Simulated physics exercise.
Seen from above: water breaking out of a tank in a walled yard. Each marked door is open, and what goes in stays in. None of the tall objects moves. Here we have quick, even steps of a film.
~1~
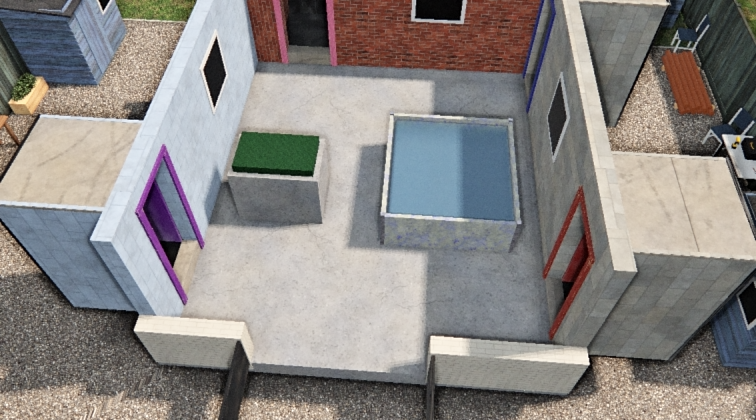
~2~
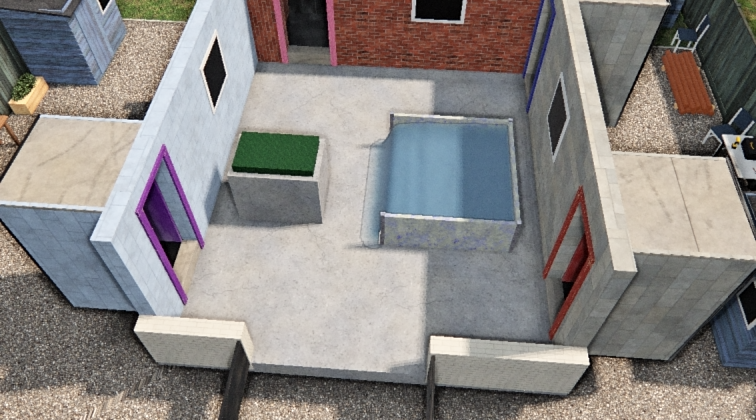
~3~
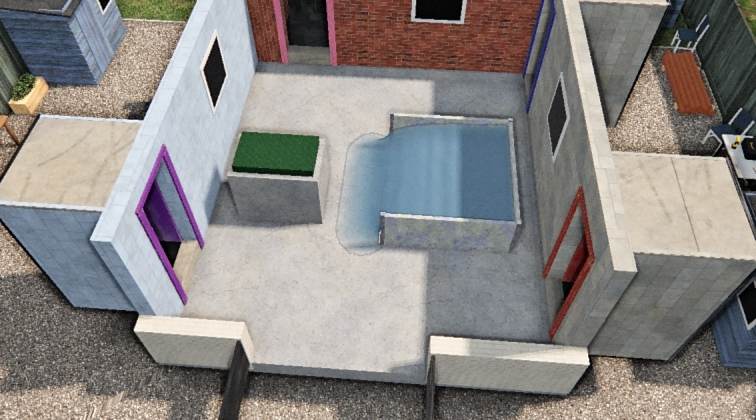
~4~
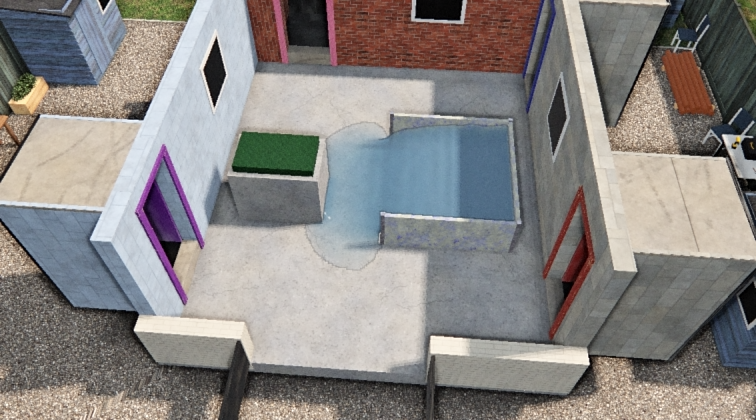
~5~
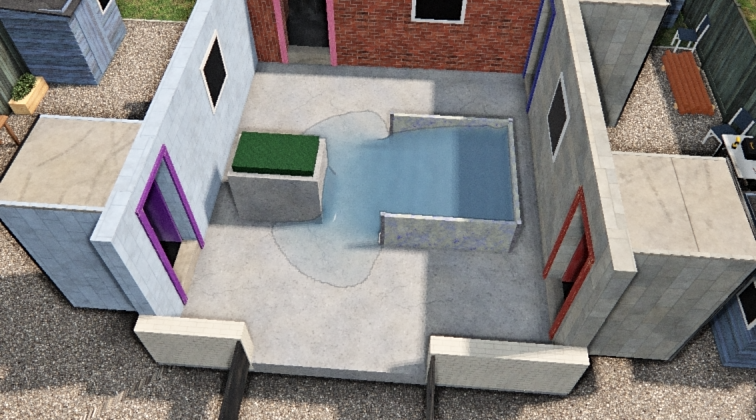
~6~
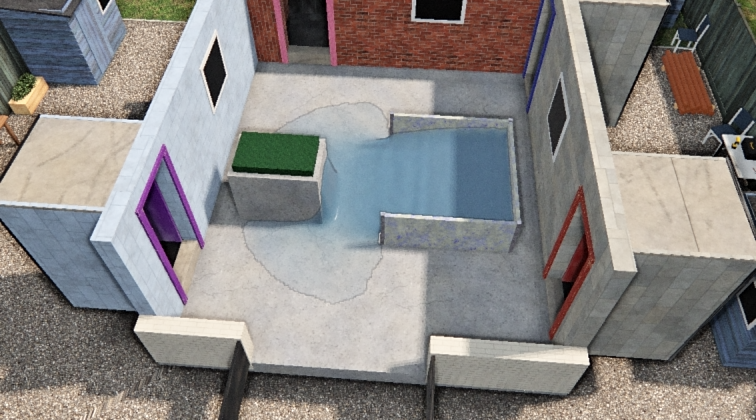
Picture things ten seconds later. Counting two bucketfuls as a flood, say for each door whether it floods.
Door by door: Pink door - not flooded; red door - not flooded; purple door - not flooded; blue door - not flooded.
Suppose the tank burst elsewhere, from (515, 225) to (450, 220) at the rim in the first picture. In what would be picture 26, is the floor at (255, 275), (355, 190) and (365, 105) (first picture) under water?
Submerged, unwetted, unwetted.
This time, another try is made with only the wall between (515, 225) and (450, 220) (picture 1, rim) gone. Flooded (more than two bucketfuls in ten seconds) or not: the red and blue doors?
Going door by door: The red one gets too much, and the blue one stays safe.
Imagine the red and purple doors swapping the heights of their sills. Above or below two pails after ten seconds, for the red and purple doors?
Note: Red stays safe, purple is swamped.
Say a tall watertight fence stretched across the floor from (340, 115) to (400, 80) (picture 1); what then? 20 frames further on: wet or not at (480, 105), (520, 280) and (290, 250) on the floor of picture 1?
Taking the three spots in turn, they are unwetted, unwetted and inundated.
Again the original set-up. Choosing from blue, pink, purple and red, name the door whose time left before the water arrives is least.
The answer here is the one in purple.
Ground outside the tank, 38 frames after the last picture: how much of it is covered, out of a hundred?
I make it 85 per cent.
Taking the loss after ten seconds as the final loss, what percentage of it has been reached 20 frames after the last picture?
Estimate: Some 25 %.
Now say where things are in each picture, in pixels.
The tank at (450, 168) is whole and still, in the first picture.
Water pours out at (389, 180) and has run to (377, 246), in the second picture.
Water pours out at (389, 182) and has run to (351, 248), in the third picture.
Water pours out at (389, 183) and has run to (327, 256), in the fourth picture.
The front is at (287, 250), out from the gap at (389, 184), in the fifth picture.
The front is at a hidden place, out from the gap at (389, 184), in the sixth picture.
A moment on, water covers 40 % of the floor; the pink door not reached, the red door not reached, the purple door wet at the sill, nothing in, the blue door not reached.
Next, water covers 50 % of the floor; the pink door wet at the sill, nothing in, the red door not reached, the purple door wet at the sill, nothing in, the blue door not reached.
Then, water covers 60 % of the floor; the pink door under two buckets in, the red door not reached, the purple door wet at the sill, nothing in, the blue door not reached.
Later, water covers 85 % of the floor; the pink door under two buckets in, the red door not reached, the purple door wet at the sill, nothing in, the blue door wet at the sill, nothing in.
In the end, water covers 95 % of the floor; the pink door under two buckets in, the red door wet at the sill, nothing in, the purple door wet at the sill, nothing in, the blue door wet at the sill, nothing in.
